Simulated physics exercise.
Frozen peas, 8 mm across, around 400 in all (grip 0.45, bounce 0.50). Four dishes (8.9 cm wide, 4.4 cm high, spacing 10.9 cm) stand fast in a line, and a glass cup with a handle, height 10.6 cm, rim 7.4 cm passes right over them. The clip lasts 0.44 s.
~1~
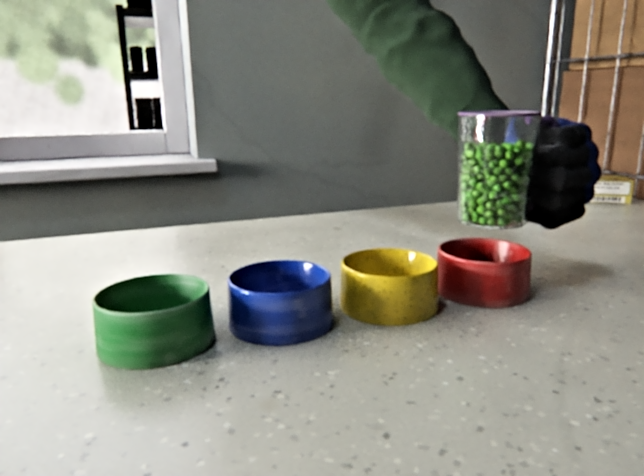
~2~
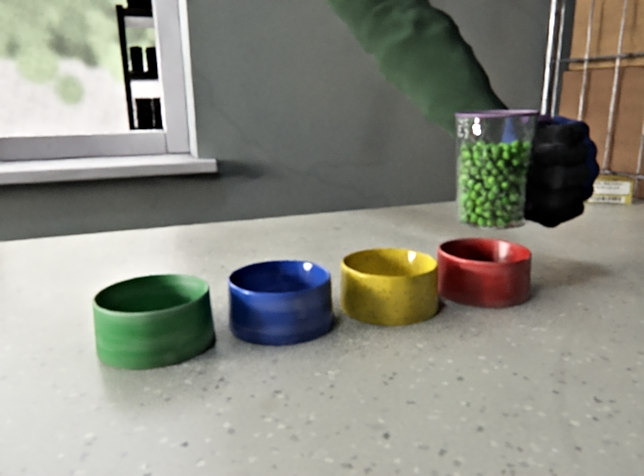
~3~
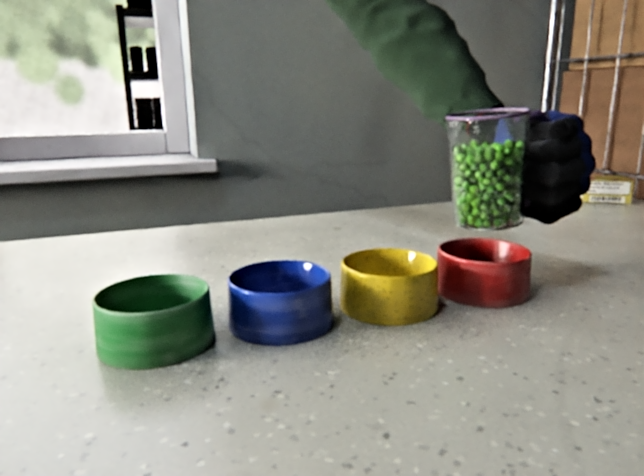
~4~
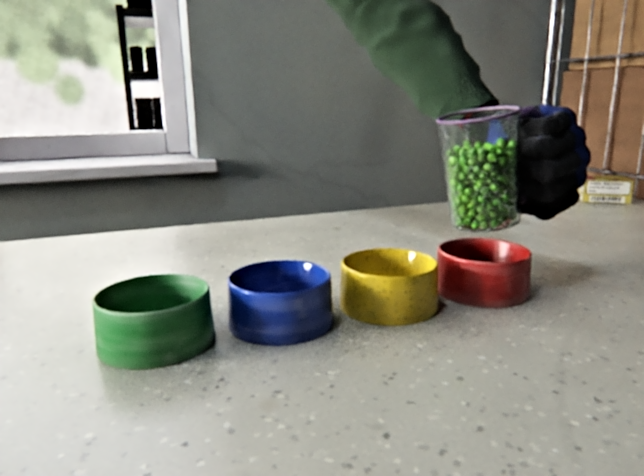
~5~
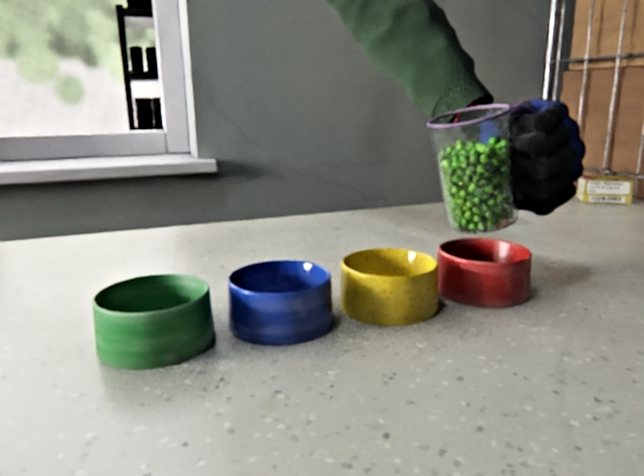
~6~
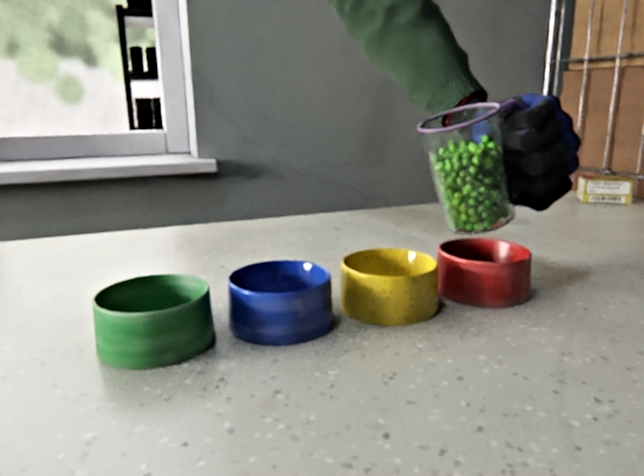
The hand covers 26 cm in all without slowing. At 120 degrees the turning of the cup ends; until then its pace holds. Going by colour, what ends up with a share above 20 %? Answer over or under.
Red under, blue over, green under, yellow under, counter over.
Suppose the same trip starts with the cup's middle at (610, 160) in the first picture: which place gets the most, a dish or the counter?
Most goes to: Yellow.
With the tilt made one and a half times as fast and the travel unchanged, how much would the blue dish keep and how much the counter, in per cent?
Blue 90; counter 10.
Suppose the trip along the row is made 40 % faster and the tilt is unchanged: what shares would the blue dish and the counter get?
Then: Blue 0, counter 0.
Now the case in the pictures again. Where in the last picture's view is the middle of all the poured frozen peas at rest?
Around (249, 316).
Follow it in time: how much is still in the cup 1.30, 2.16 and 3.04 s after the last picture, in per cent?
About 100, 30, 0.
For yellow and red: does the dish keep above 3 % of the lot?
Yellow no, red no.
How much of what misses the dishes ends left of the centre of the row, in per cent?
About 100 per cent.
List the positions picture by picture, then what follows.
Cup at (495, 168), tilt 0 degrees, lip at (467, 114), moved 0.0 cm; middle of the pieces at (495, 186); red dish at (484, 250); yellow dish at (389, 262); blue dish at (280, 276); green dish at (153, 293), in the first picture.
Cup at (493, 169), tilt 1 degrees, lip at (463, 116), moved 0.3 cm; middle of the pieces at (494, 186), in the second picture.
Cup at (488, 169), tilt 5 degrees, lip at (454, 119), moved 0.9 cm; middle of the pieces at (489, 187), in the third picture.
Cup at (482, 169), tilt 10 degrees, lip at (444, 123), moved 1.6 cm; middle of the pieces at (484, 187), in the fourth picture.
Cup at (476, 170), tilt 14 degrees, lip at (434, 127), moved 2.3 cm; middle of the pieces at (479, 187), in the fifth picture.
Cup at (470, 170), tilt 18 degrees, lip at (425, 131), moved 3.0 cm; middle of the pieces at (474, 187); red dish at (484, 250); yellow dish at (389, 262); blue dish at (280, 276); green dish at (153, 293), in the sixth picture.
Then, 1.30 s after the last picture, tilt 79 degrees; cup holds 100 %.
Then, 2.16 s after the last picture, tilt 119 degrees; cup holds 30 %, blue 55 %.
Then, 3.04 s after the last picture, tilt 120 degrees; cup holds 0 %, blue 50 %, green 10 %.
In the end, red 0 %, blue 50 %, green 10 %, yellow 0 %, counter 40 %.
